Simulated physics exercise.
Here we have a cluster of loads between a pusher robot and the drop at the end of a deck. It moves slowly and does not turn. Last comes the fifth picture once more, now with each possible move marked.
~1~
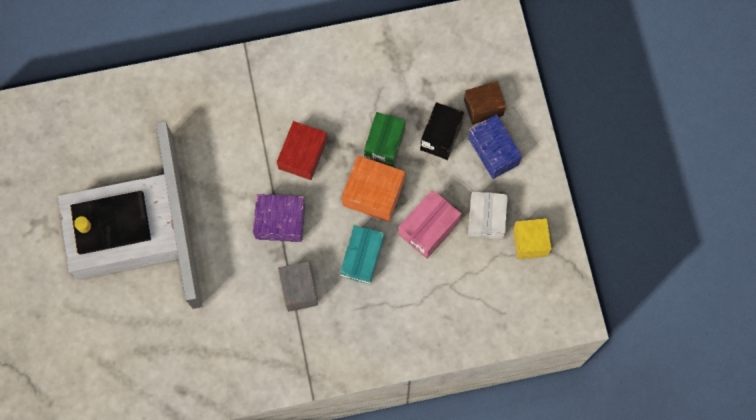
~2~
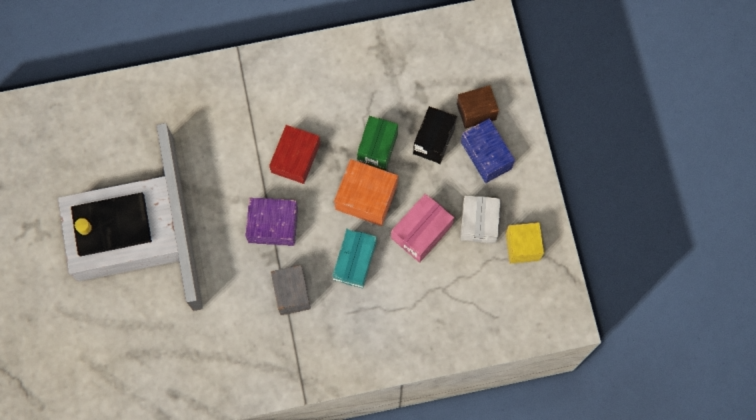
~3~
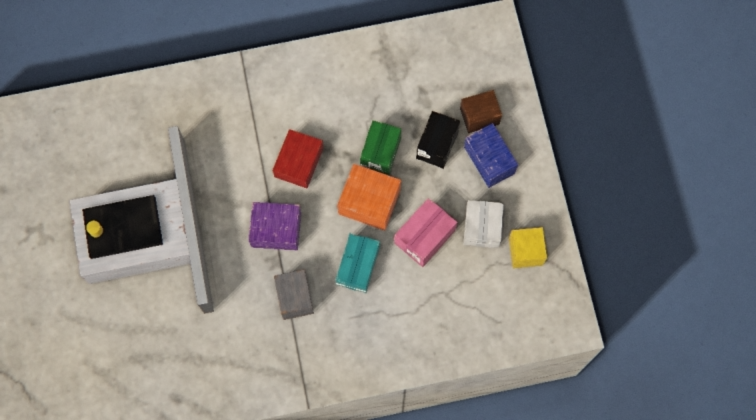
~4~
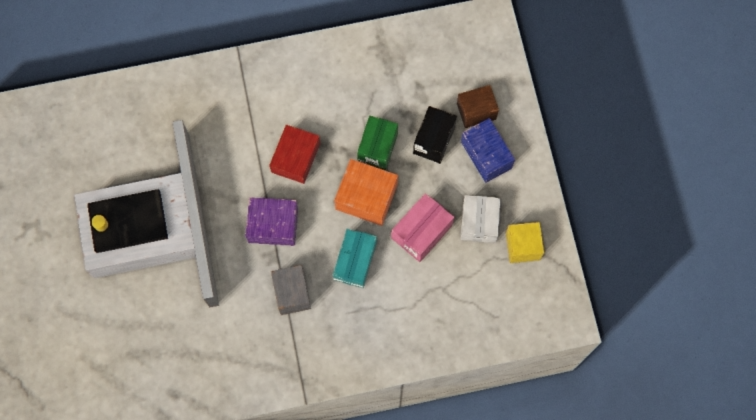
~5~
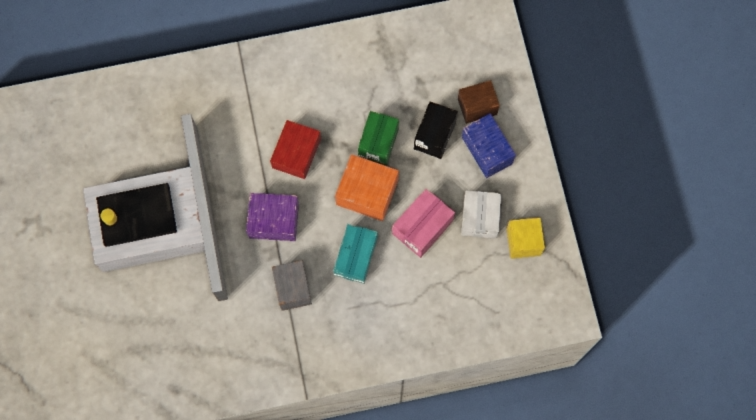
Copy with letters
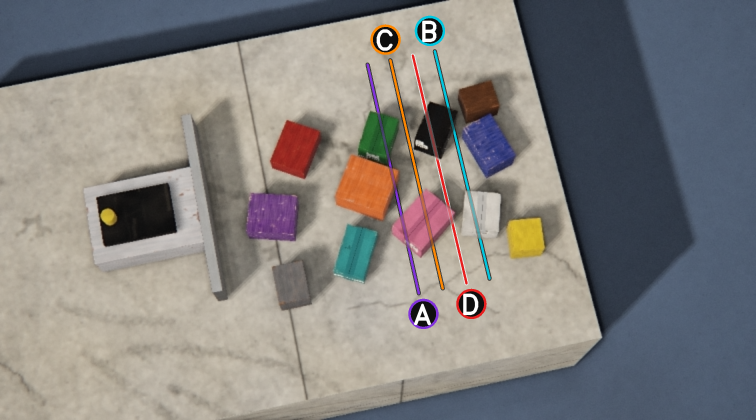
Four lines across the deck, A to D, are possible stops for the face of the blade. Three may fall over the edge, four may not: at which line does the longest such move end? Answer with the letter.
As far as mark B.
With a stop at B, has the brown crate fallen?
Yes.
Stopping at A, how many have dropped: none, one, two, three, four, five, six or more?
The count is none.
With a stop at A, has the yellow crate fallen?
No.
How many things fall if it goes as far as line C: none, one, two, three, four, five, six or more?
The count is none.
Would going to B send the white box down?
Yes.
On the marked copy, A at (393, 176); B at (461, 162); C at (416, 171); D at (439, 166).
Following B. Soon after the start, robot (236, 194); grey crate (331, 287); turquoise box (366, 255).
Later, robot (330, 175); yellow crate (535, 240); brown crate (492, 100).
In the end, robot (401, 161); blue crate over the edge; brown crate over the edge; three fallen.
As for the rest, A is within the limit but short; C is within the limit but short; D is within the limit but short.
